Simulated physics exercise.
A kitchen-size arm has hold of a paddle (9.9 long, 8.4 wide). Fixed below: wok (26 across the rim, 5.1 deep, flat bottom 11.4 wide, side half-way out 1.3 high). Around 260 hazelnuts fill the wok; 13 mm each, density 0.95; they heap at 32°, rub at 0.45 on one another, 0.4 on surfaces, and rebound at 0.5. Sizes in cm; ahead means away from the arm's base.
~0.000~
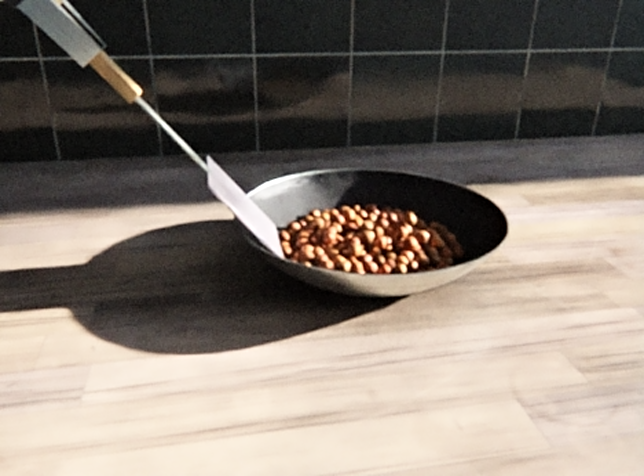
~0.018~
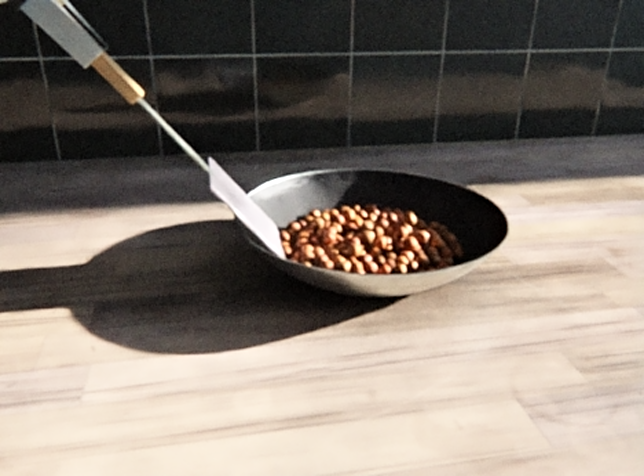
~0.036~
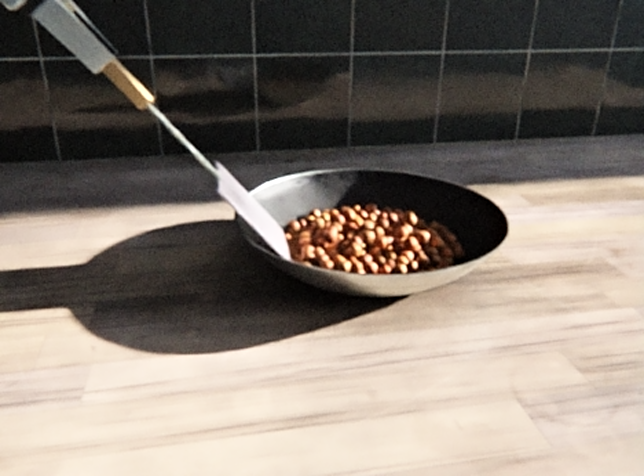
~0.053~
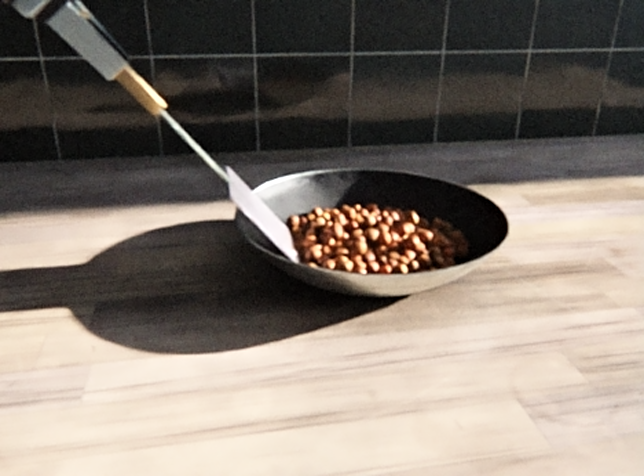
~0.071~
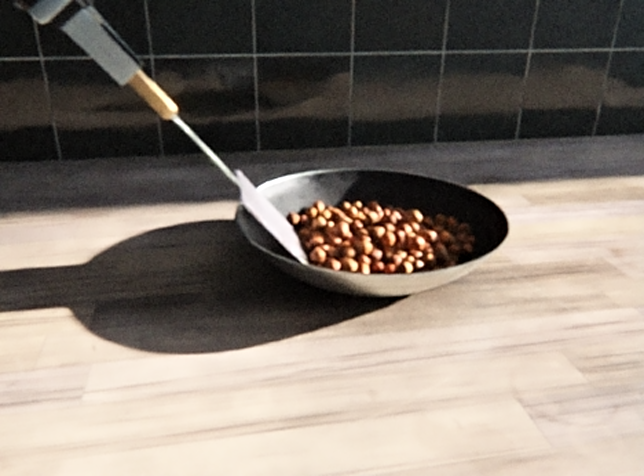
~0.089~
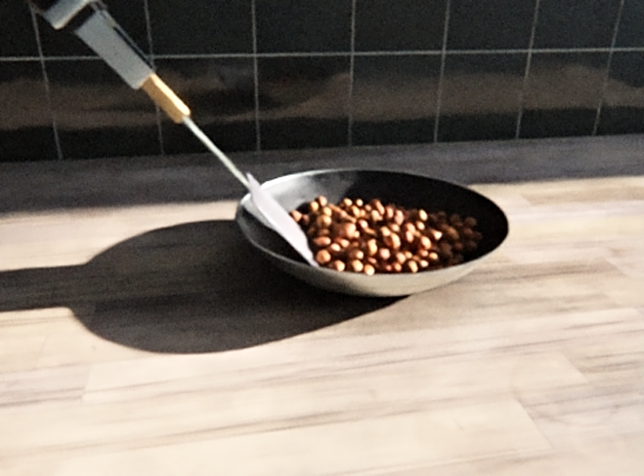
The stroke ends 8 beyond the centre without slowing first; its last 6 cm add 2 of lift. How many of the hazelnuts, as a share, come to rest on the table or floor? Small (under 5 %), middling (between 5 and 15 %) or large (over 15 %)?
Answer: Middling; between 5 and 15 % of the hazelnuts finish on the table or floor.
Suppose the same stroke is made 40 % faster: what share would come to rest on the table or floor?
Then about 25 per cent.
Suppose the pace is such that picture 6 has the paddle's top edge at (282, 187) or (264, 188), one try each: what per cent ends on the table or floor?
About 40 and 25 per cent.
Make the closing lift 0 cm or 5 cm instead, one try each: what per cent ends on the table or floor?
Some 10 and 10 per cent.
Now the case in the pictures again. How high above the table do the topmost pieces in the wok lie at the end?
Some 6.5 cm.
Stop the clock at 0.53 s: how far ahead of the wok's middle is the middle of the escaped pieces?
About 16 cm.
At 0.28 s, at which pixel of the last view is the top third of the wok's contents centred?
Near (438, 219).
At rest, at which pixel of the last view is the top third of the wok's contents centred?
Around (459, 218).
After 0.18 s, sloping 51°, highest piece 5 above the table; 261 in the wok.
After 0.28 s, sloping 51°, highest piece 6 above the table; 261 in the wok.
After 0.53 s, sloping 51°, highest piece 7 above the table; 238 in the wok, 19 on the table or floor, 4 on the blade or in flight.
After 1.58 s, sloping 51°, highest piece 6 above the table; 236 in the wok, 25 on the table or floor.
In the end, 236 in the wok, 25 on the table or floor. That is 10 % on the table or floor.
